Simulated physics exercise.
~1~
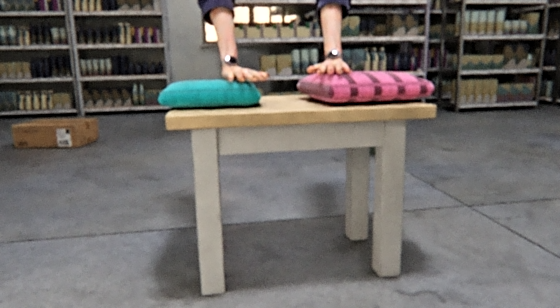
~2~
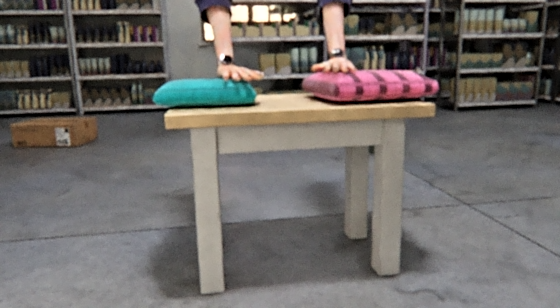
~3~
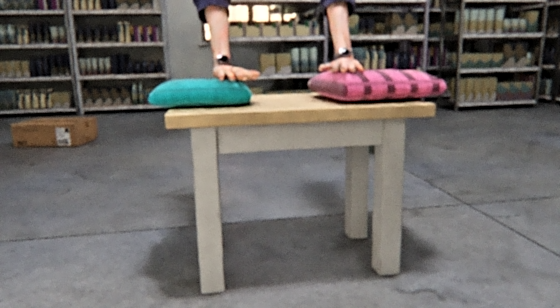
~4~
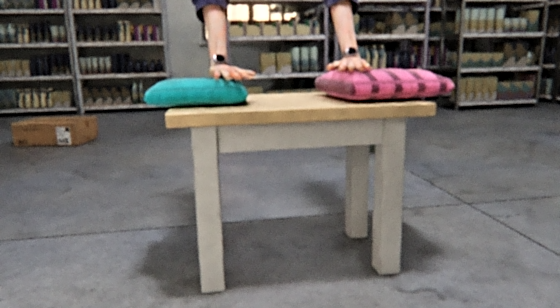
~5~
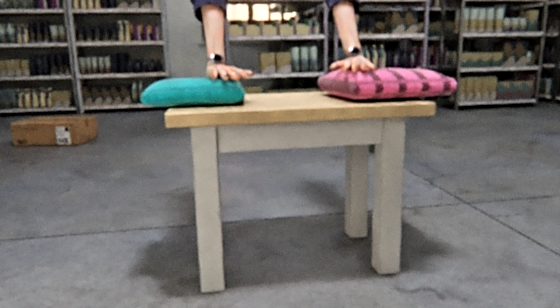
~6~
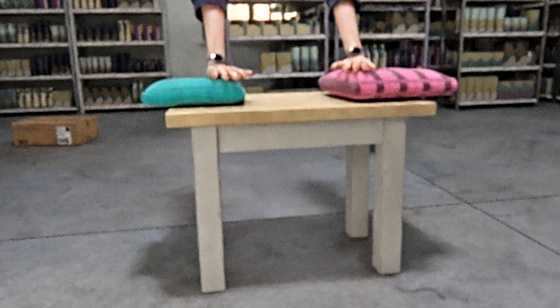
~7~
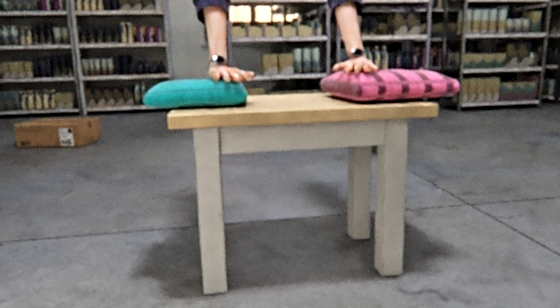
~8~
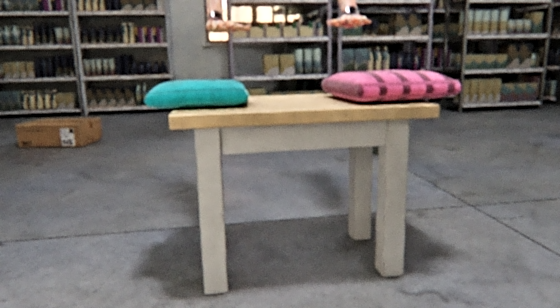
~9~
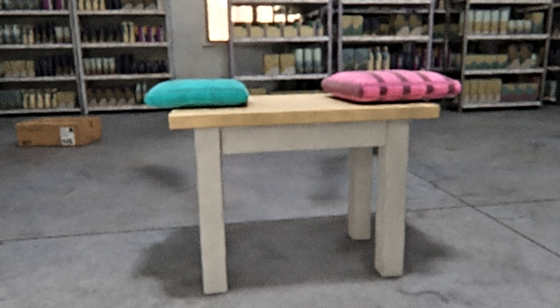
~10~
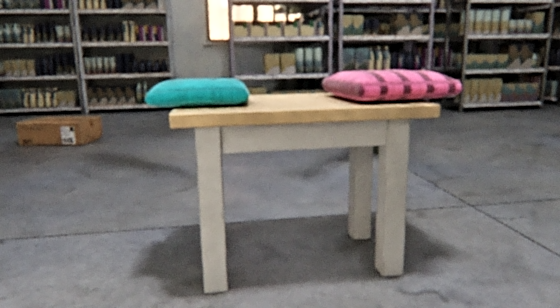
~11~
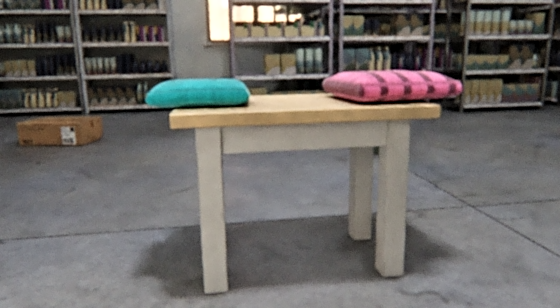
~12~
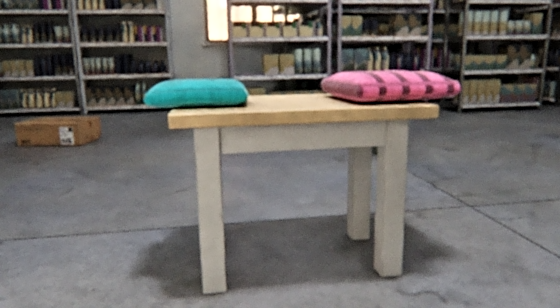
A person's two hands pushed a turquoise sack and a pink cushion a little farther apart on a small wooden table, then let go and drew back out of view, leaving both resting near opposite ends of the tabletop.
